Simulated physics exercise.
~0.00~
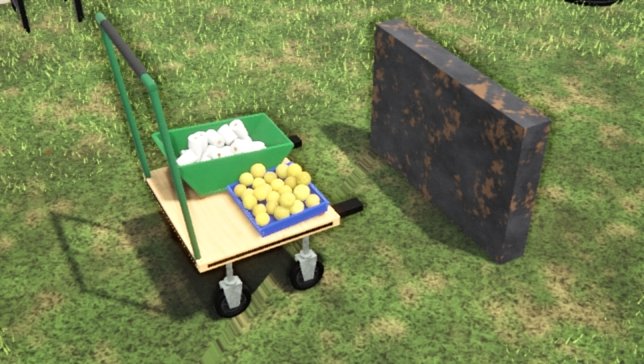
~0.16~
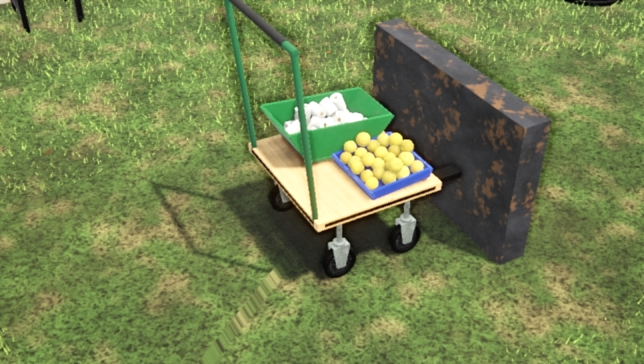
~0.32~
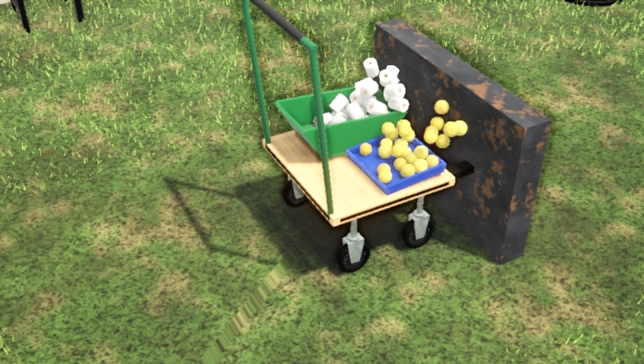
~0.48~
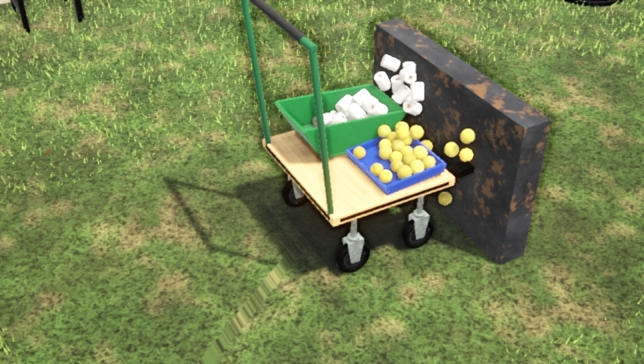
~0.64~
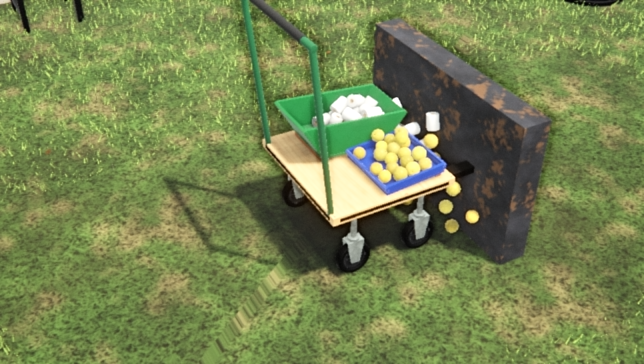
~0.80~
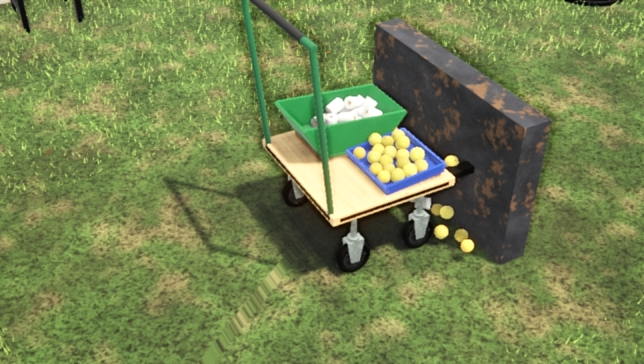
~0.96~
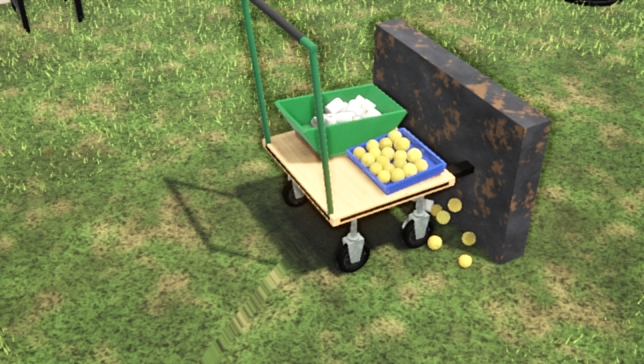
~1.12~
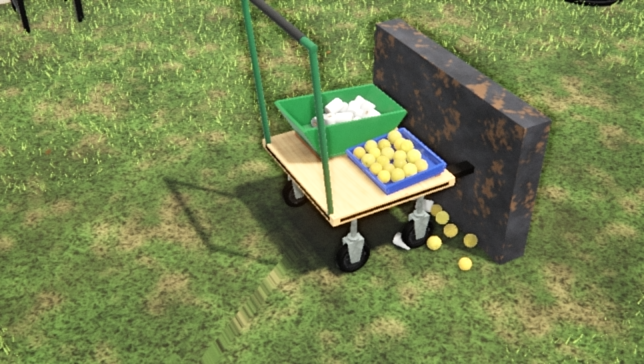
A flat wooden trolley with a green handle stands on patchy grass, seen from above by a still camera, carrying a green tub of white rolls and a blue tub of yellow balls. It moves right towards a low, dark, rust-marked wall and stops against it. White rolls and yellow balls fly up and forward from both tubs. Some drop back in, while others fall between the trolley and the wall. At the end the trolley stands still, both tubs still holding many pieces, with a few yellow balls and a white roll visible near its front wheel.
